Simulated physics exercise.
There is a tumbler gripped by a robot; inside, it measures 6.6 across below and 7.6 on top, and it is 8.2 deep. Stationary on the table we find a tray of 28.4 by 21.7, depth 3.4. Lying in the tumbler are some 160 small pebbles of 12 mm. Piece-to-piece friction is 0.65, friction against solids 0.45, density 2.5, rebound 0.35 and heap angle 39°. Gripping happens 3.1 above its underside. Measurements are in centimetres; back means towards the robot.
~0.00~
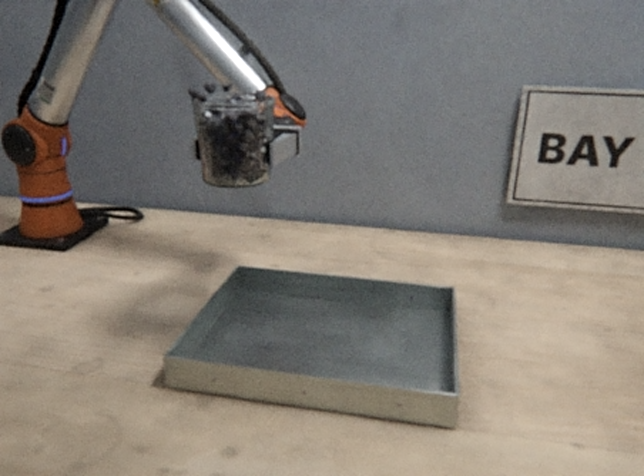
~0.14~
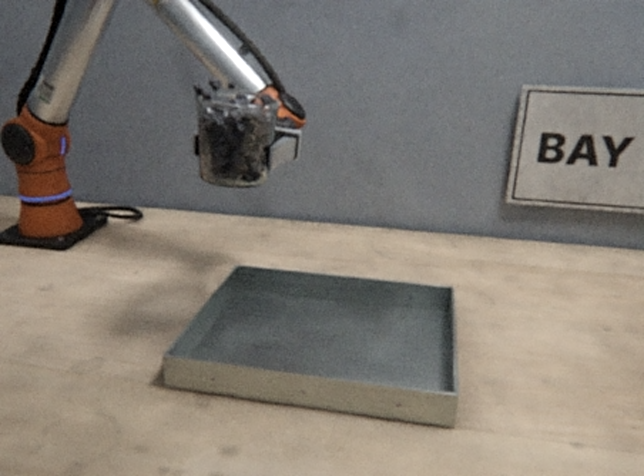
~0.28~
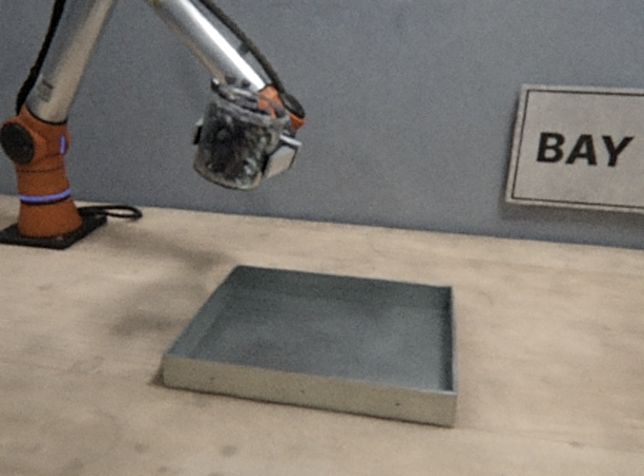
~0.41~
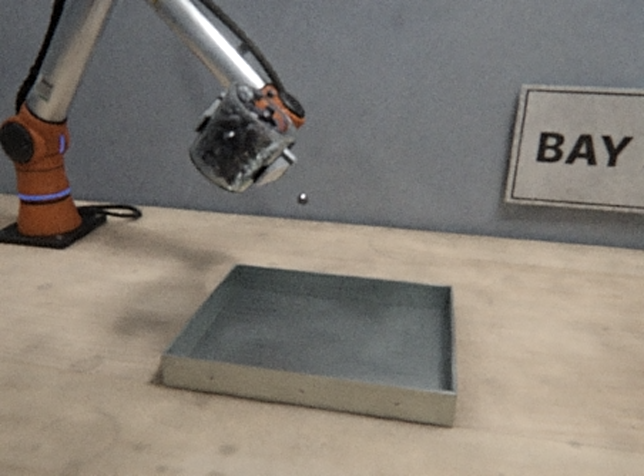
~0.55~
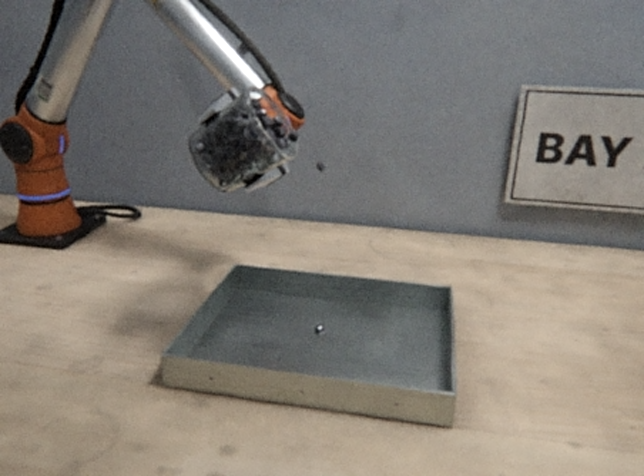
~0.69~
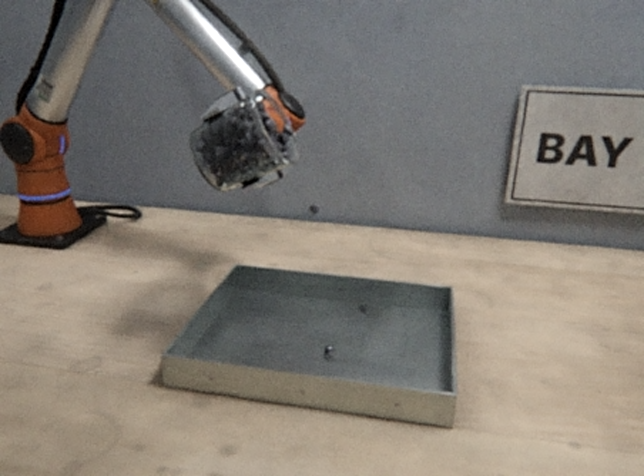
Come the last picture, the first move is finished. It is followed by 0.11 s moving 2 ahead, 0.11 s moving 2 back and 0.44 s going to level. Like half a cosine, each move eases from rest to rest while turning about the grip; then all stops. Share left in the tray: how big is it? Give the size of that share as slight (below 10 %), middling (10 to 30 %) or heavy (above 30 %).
Slight.
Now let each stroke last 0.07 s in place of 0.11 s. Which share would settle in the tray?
That would give around 15 per cent.
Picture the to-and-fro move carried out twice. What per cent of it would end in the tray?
I'd expect something close to 5 per cent.
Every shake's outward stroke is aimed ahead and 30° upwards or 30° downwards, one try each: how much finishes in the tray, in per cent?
I'd say close to 5 percent for the first and close to 5 percent for the second.
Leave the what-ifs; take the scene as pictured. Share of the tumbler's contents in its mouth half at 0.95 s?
I'd say close to 50 per cent.
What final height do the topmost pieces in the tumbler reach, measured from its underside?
I'd put it at close to 8.5 centimetres.
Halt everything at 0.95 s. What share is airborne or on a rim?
Logged share: Close to 3 per cent.
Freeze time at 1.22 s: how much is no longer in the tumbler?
Roughly 5 per cent by then.
After 0.95 s, tilted 60° forward, highest piece 26 above the table; 151 in the tumbler, 3 in the tray, 4 in flight or on a rim.
After 1.22 s, tilted 13° forward, highest piece 27 above the table; 151 in the tumbler, 7 in the tray.
After 1.55 s, level, highest piece 28 above the table; 151 in the tumbler, 7 in the tray.
After 2.60 s, level, highest piece 28 above the table; 151 in the tumbler, 7 in the tray.
In the end, 151 in the tumbler, 7 in the tray. That is 4 % in the tray.
